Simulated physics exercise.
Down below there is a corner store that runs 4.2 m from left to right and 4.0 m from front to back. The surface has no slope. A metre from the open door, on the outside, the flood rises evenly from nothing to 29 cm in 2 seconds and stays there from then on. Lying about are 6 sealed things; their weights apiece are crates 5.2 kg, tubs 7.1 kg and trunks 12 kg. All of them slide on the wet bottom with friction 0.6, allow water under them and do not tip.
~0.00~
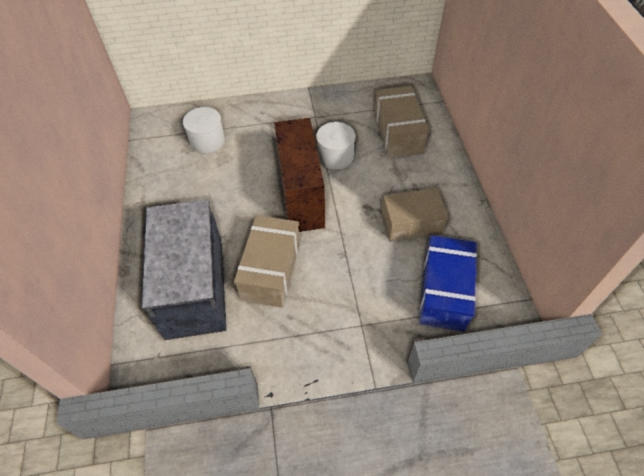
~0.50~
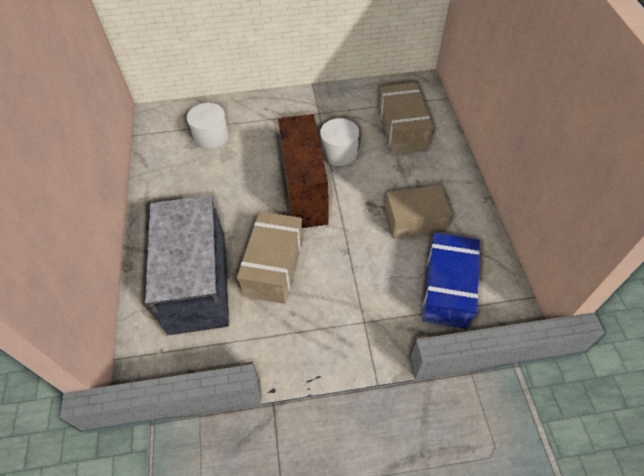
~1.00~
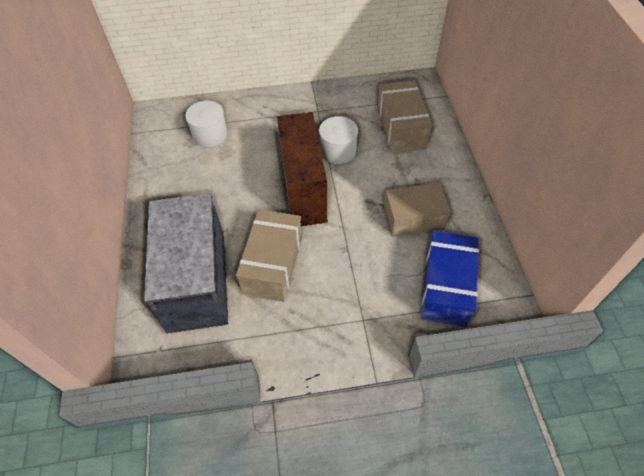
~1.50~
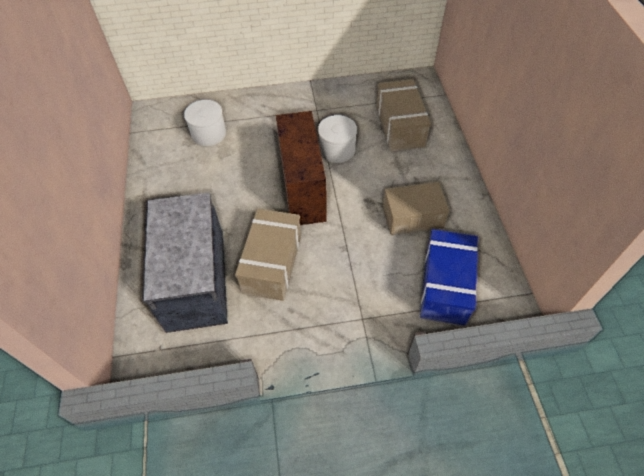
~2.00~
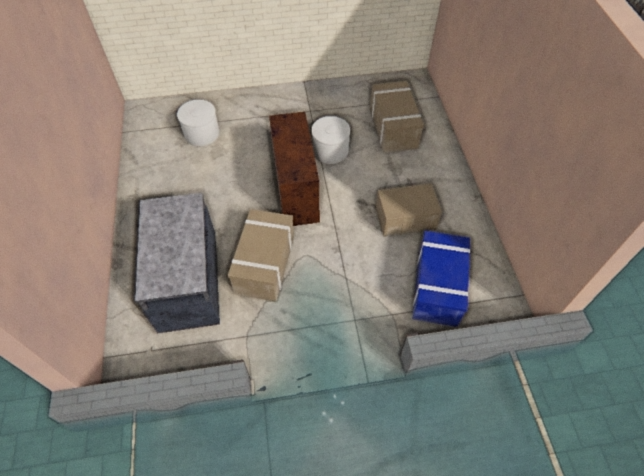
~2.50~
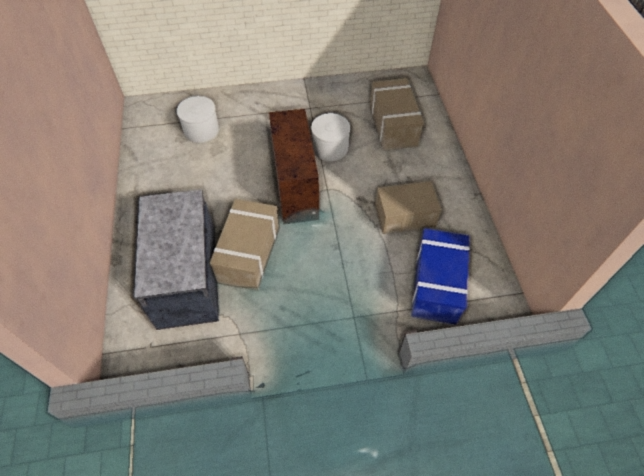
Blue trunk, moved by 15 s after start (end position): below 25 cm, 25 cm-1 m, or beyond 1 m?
25 cm-1 m.
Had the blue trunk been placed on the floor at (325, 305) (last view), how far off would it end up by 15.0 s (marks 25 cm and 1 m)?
Answer: It covers a big distance.
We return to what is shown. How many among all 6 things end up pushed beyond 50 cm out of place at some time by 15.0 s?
The number is 6.
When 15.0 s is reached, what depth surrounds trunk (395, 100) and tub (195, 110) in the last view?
24 and 24 cm.
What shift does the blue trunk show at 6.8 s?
I'd guess some 10 cm by then.
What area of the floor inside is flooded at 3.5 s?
9.0 m2.
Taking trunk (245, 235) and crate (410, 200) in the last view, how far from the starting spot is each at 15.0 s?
The first is 150 cm from its start, the second 100 cm.
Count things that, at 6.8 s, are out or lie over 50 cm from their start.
At that moment it comes to 5.
After 3.5 s the blue trunk is near (448, 266), 0.0 m from its start, aground; 1 afloat.
After 6.8 s the blue trunk is near (456, 267), 0.1 m from its start, aground; 5 afloat.
After 11.0 s the blue trunk is near (423, 202), 0.7 m from its start, afloat; 6 afloat.
After 15.0 s the blue trunk is near (404, 216), 0.6 m from its start, afloat; 6 afloat.
